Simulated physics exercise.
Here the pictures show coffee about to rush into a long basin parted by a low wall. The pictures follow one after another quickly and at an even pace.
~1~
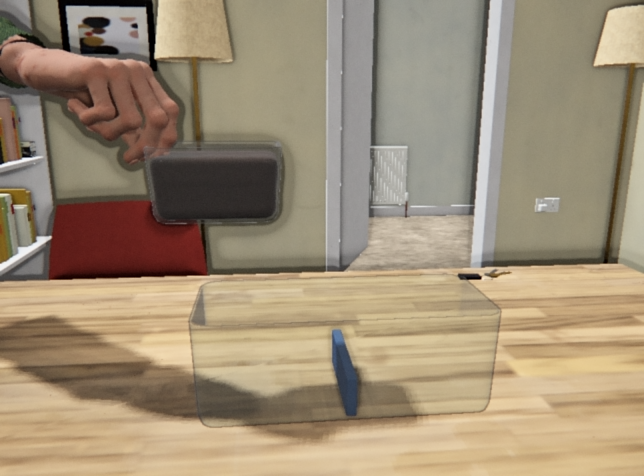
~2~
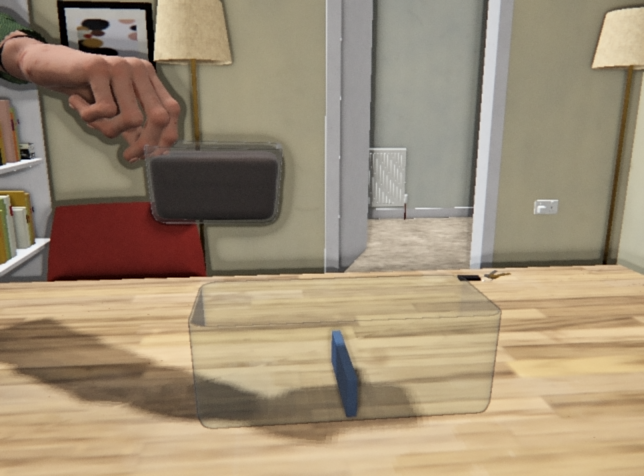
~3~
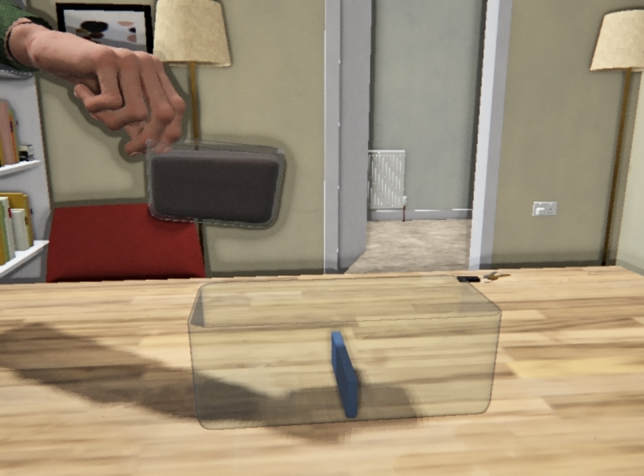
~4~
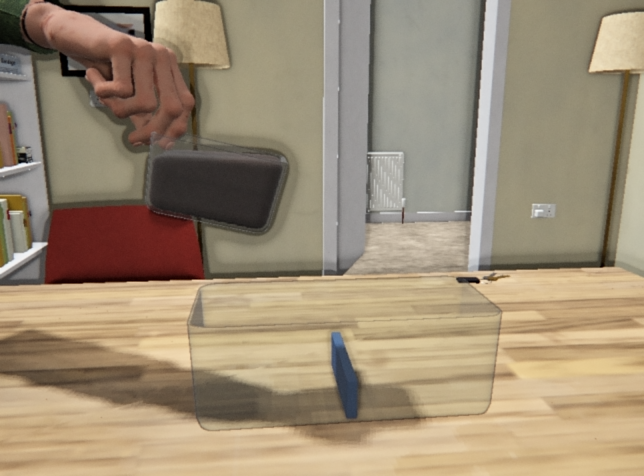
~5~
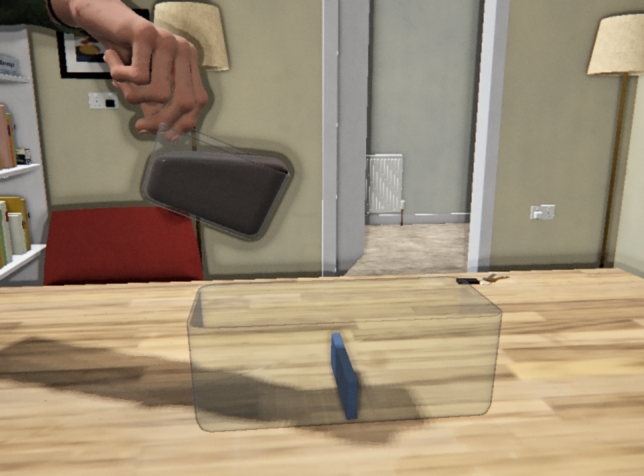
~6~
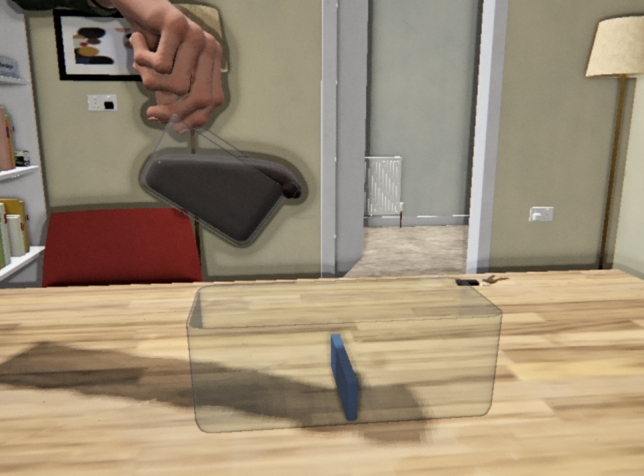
A hand tilts a dark container down to the right above a clear, divided basin.
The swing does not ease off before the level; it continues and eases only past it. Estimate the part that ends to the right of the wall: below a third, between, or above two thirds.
The part right of the wall will probably range from one third to two thirds.
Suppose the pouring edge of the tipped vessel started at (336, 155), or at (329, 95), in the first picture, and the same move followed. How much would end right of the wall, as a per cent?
Try one: 80 %; try two: 75 %.
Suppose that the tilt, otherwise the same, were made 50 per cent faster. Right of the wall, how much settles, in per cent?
Around 30 percent ends up there.
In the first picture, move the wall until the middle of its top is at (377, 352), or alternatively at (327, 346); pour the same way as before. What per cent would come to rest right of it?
5 % and 65 %, roughly.
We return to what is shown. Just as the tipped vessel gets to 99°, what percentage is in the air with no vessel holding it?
It's close to 35 percent.
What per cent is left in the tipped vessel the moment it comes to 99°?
Roughly 15 percent.
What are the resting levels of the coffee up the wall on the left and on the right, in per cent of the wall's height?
On the left roughly 40, on the right roughly 30.
A moment on, the tilt is 99° and 16 per cent is still to pour, 16 is left of the wall and 34 right of it.
Next, the tilt is 118° and 1 per cent is still to pour, 50 is left of the wall and 44 right of it.
Then the tilt is 118° and 0 per cent is still to pour, 54 is left of the wall and 44 right of it.
Later the tilt is 118° and 0 per cent is still to pour, 54 is left of the wall and 44 right of it.
Finally, 54 per cent lies left of the wall, 44 right of it and 2 outside.
